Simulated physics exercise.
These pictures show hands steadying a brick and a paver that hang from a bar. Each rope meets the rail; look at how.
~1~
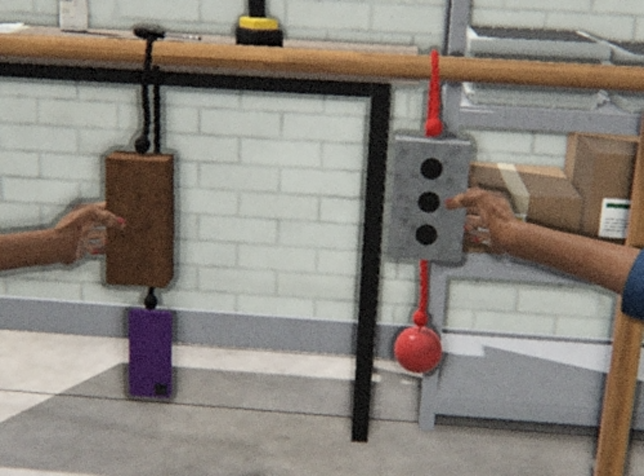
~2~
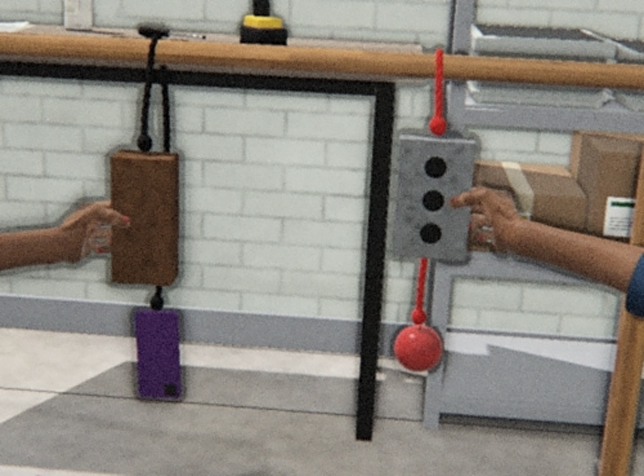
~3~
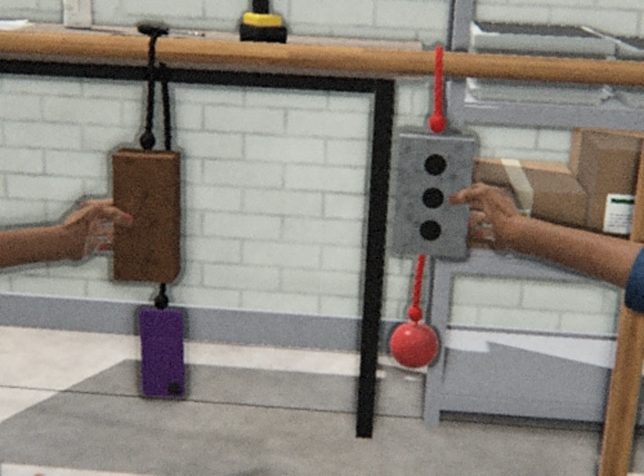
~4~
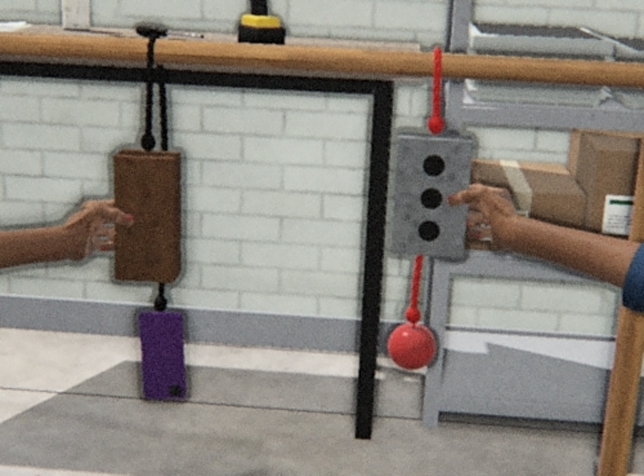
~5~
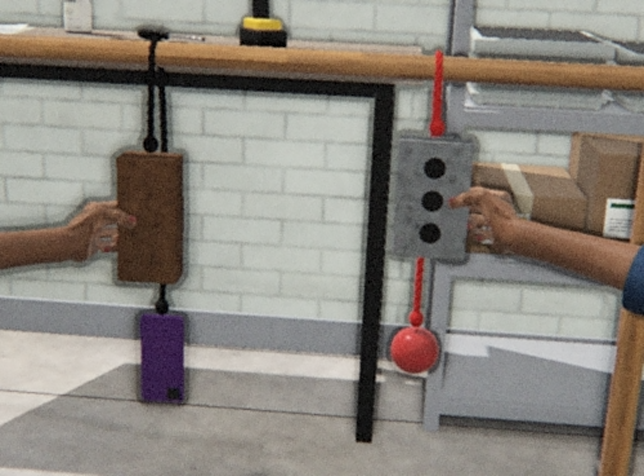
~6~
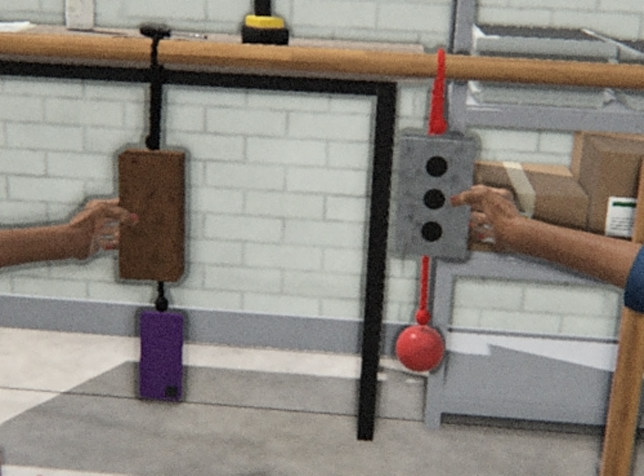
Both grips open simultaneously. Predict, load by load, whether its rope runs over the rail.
One by one: Well the brick gets pulled down as expected; well the paver gets pulled down as expected.
Then, 0.48 s past the final frame, brick on the floor near (154, 458); paver dropping near (416, 397).
Then, 0.78 s past the final frame, brick on the floor; paver on the floor.
When it is over, brick on the floor; paver on the floor. The brick runs down to the floor and the paver drops.
